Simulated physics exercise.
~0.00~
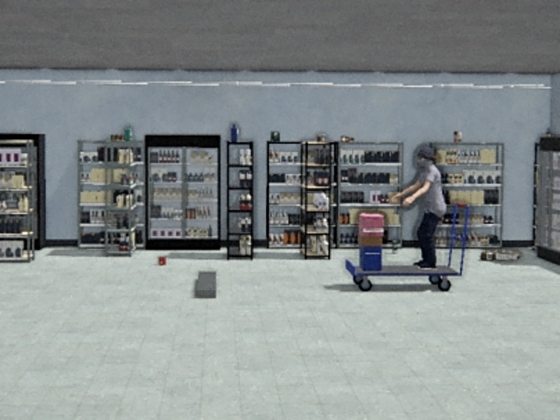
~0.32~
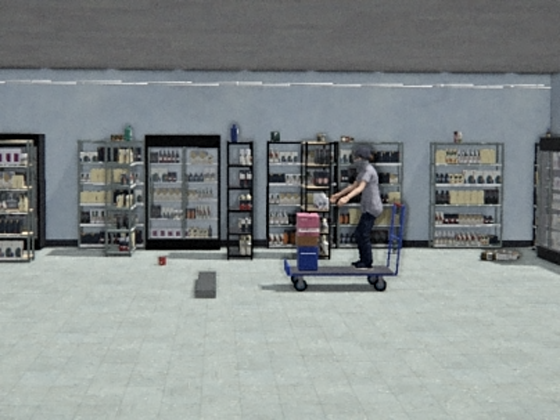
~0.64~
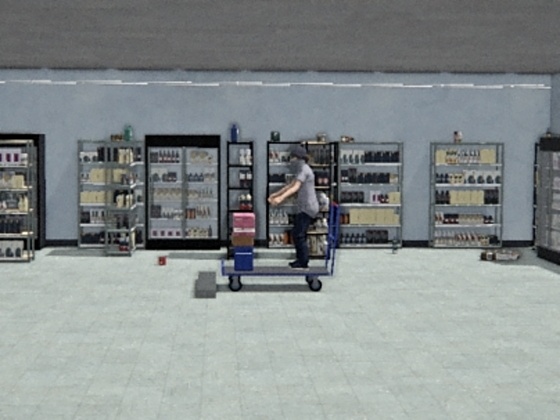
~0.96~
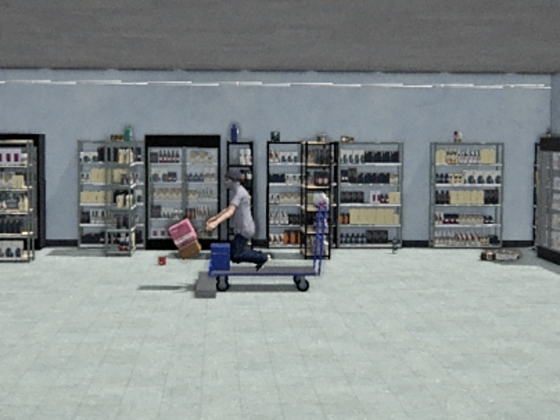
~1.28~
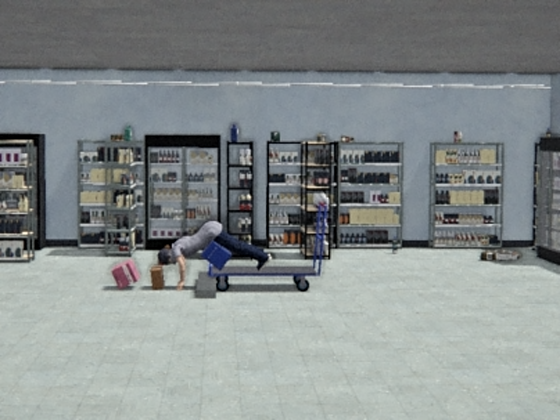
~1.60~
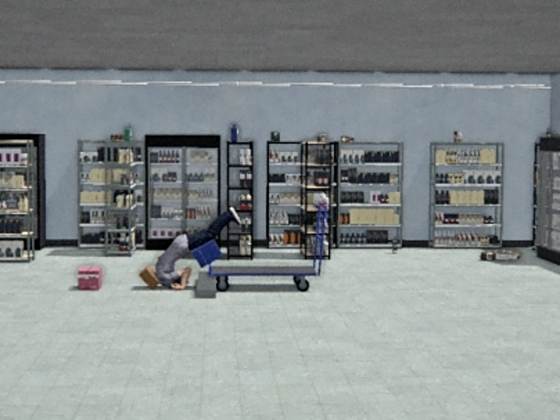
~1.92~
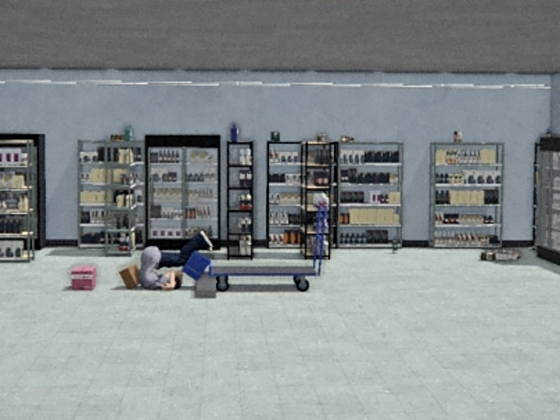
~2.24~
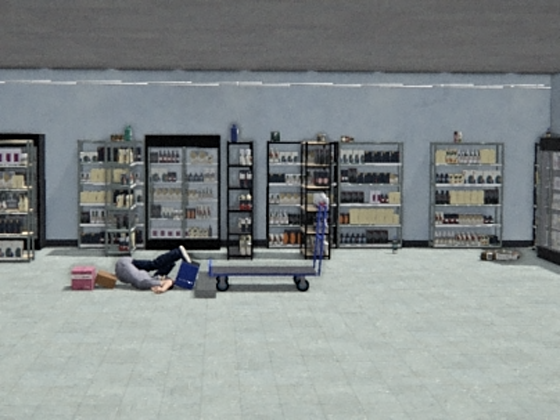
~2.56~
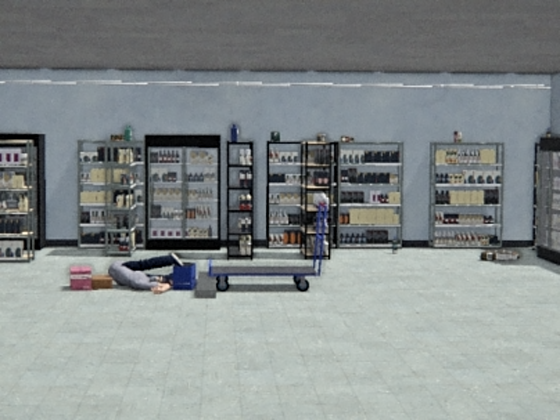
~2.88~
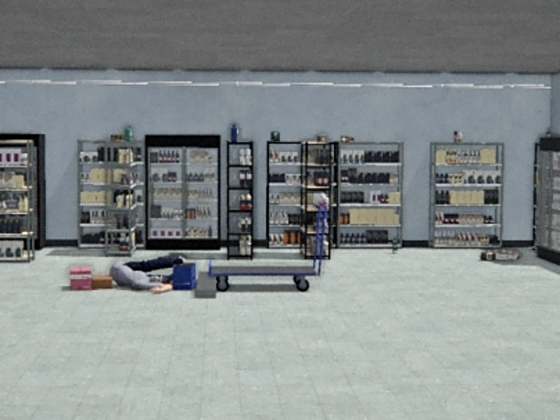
A person riding a flat trolley leftward across a shop floor pitched headfirst over its front when it stopped dead at a low kerb, and the pink, brown and blue boxes tumbled off too, leaving rider and boxes lying on the floor beyond.
